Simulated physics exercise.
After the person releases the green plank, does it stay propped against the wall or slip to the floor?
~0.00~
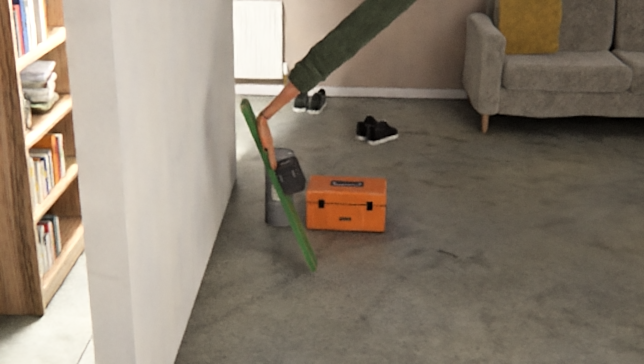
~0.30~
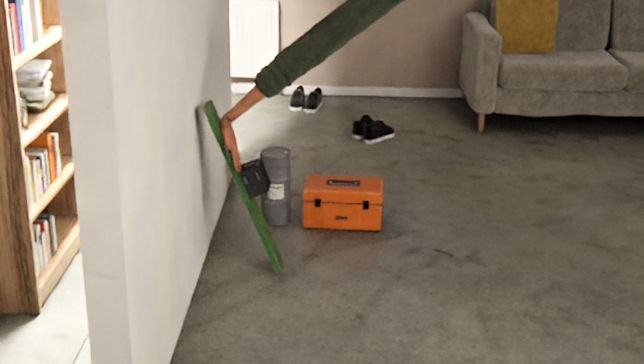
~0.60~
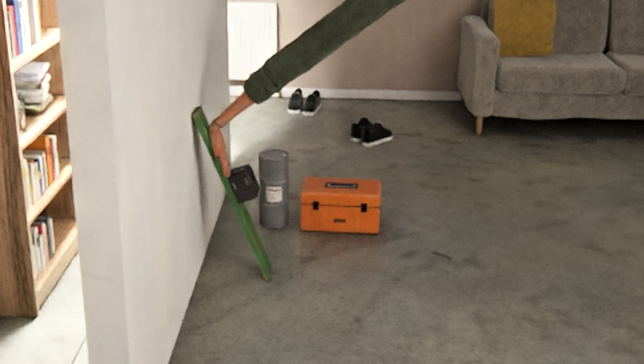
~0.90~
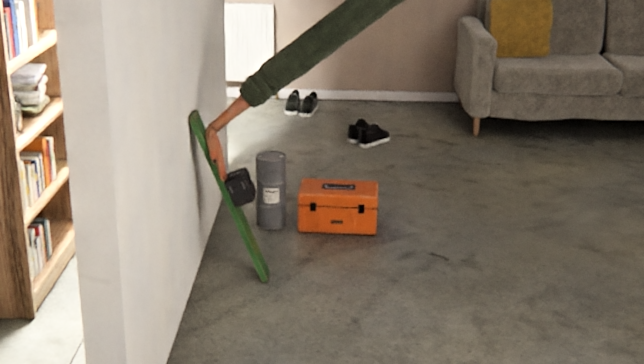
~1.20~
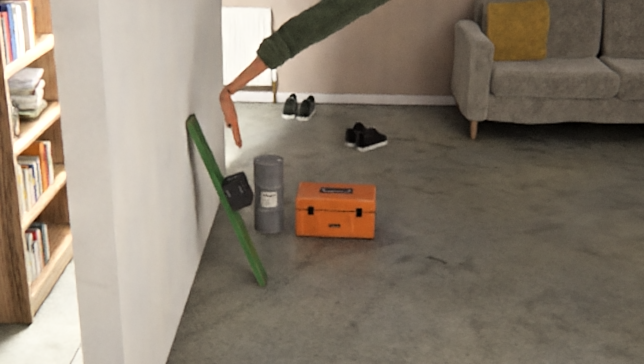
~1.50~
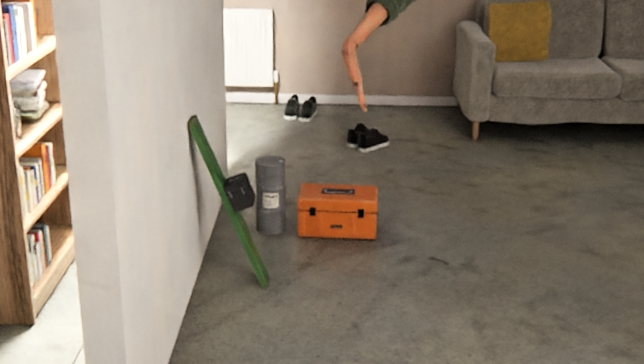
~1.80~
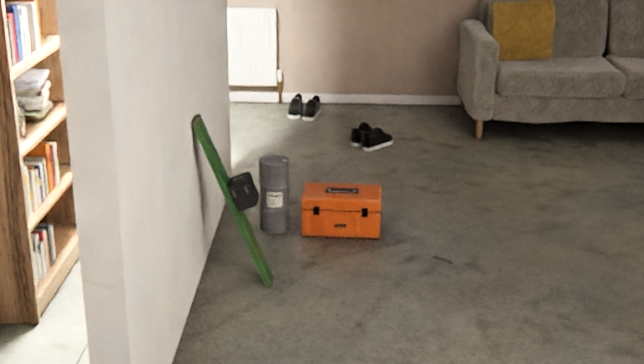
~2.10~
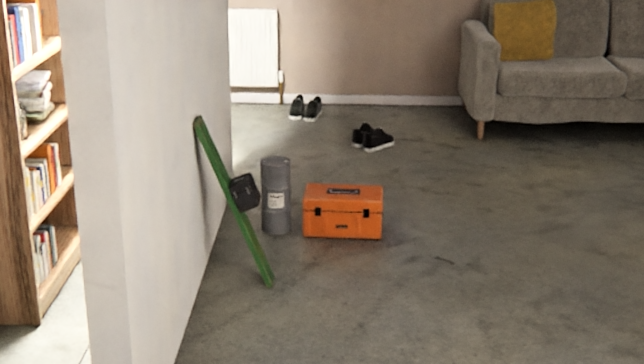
It stays propped at a slant against the white wall after the hand has gone.
